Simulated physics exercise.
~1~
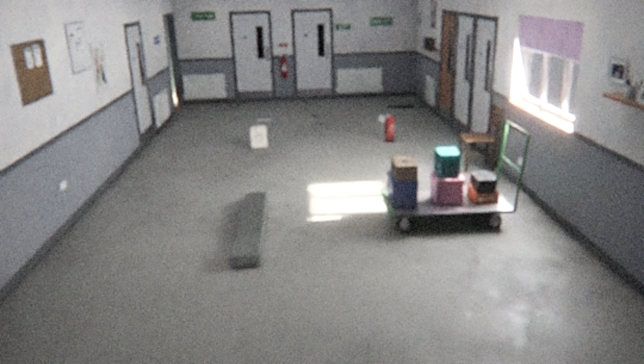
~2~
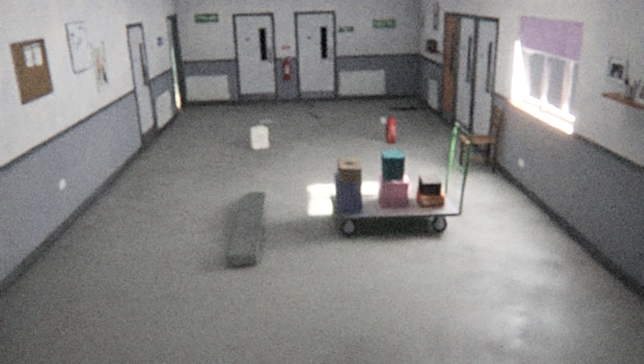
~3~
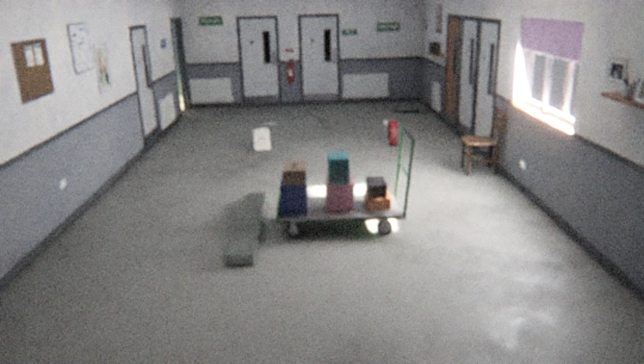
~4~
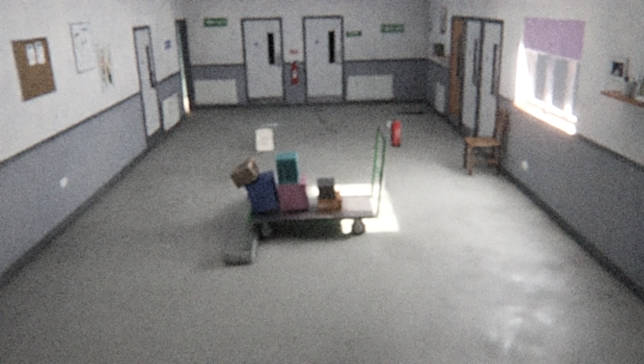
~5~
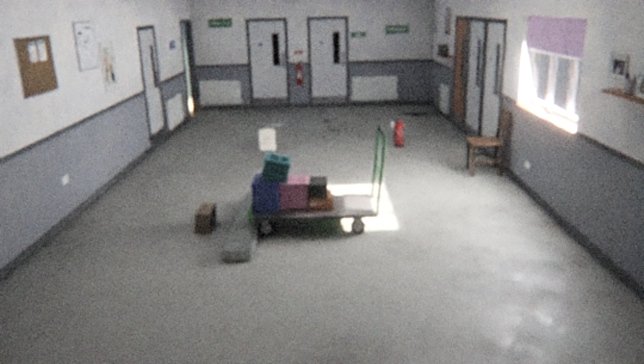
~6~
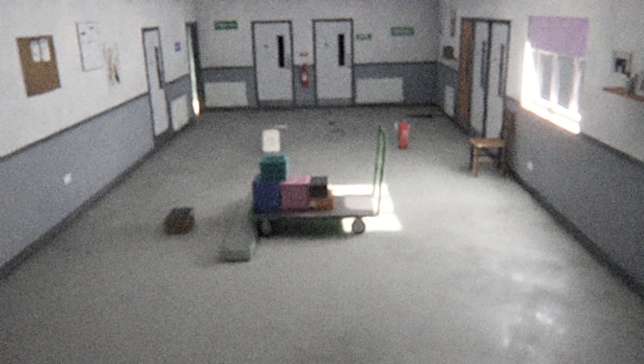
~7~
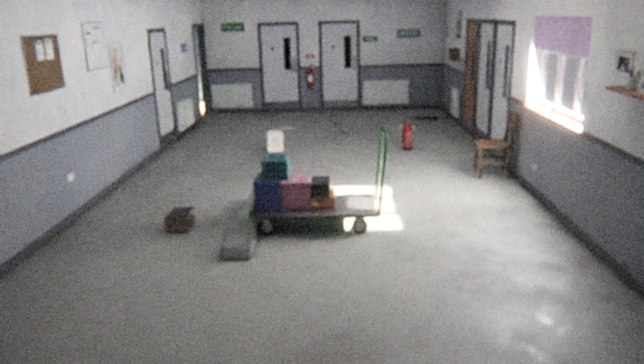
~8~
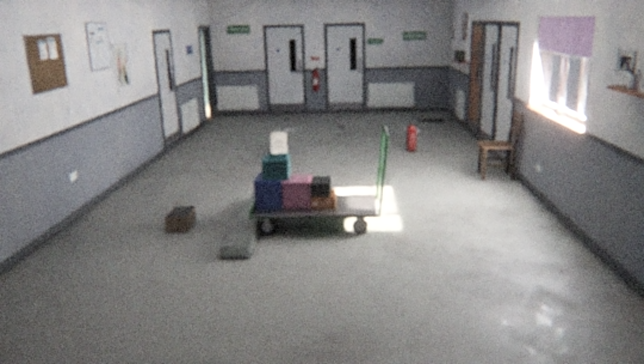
We see a flat cart stacked with coloured boxes roll left across a hall floor and stop against a low grey kerb, where the brown box tumbles off over the front onto the floor and the teal crate tips onto its side, staying aboard with the others.
